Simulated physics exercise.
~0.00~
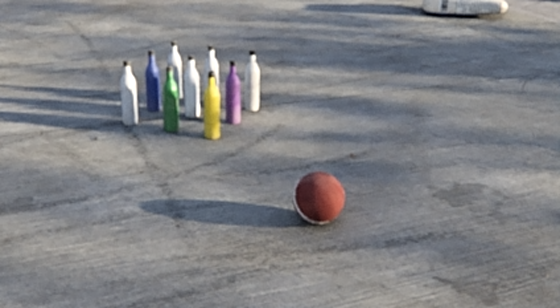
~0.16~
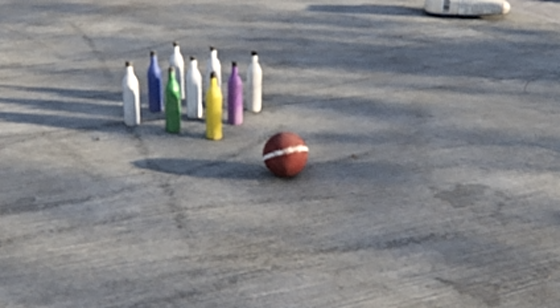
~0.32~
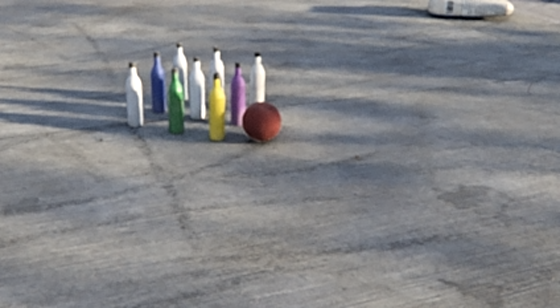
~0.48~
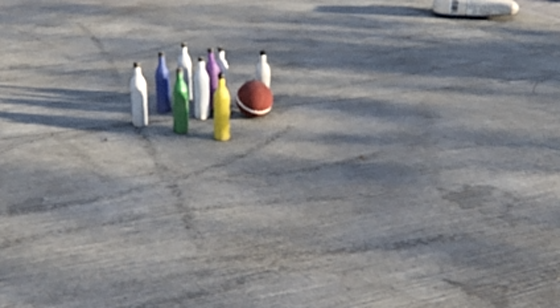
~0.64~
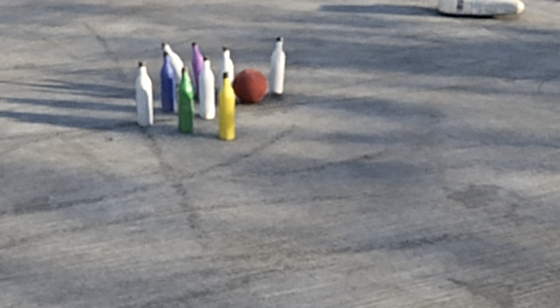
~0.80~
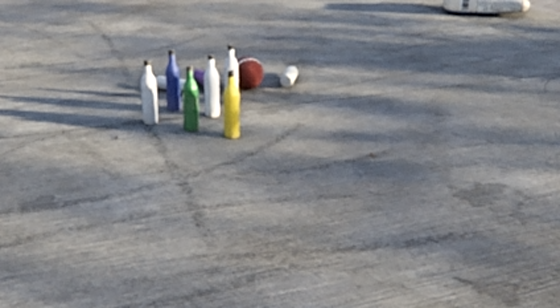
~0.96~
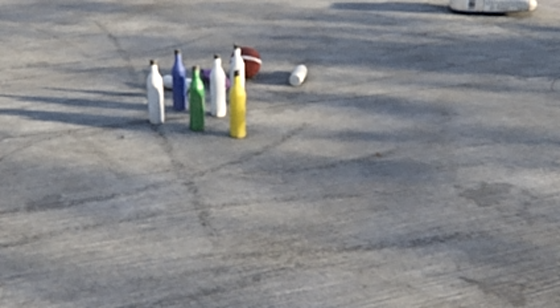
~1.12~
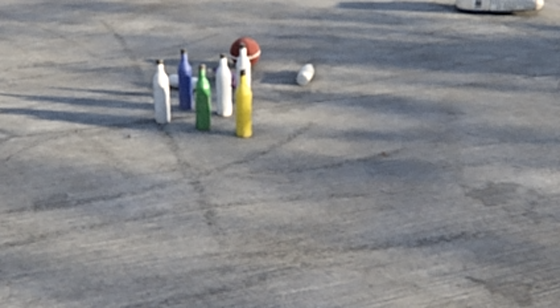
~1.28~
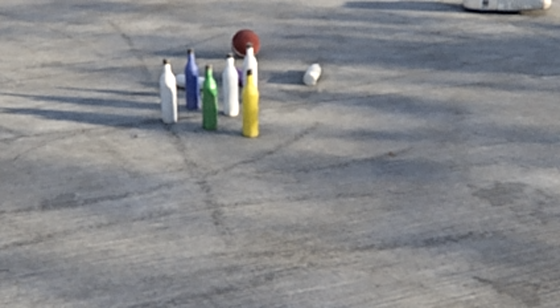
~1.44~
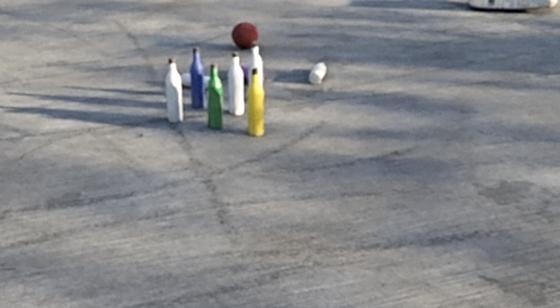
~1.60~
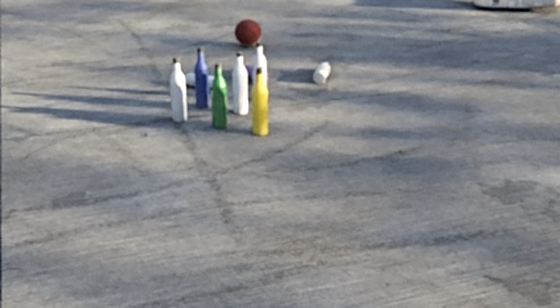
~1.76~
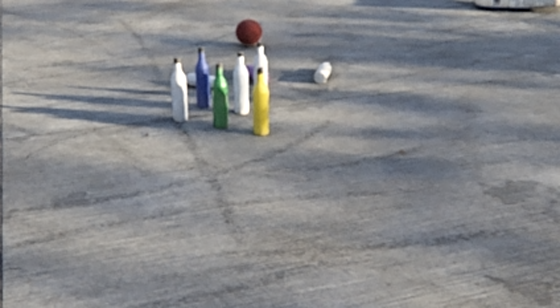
Nine slender bottles stand in a tight diamond on sunlit grey pavement, seen from slightly above, with white ones around a blue, a green, a yellow and a purple one. A dark red ball with a pale stripe rolls away from the viewer towards their right side. It passes the yellow bottle and strikes the purple one, pushing it back into the group. The purple bottle and two white ones topple, one white bottle ending up off to the right. The ball rolls on behind the group, leaving six bottles upright, including the yellow, green and blue ones.
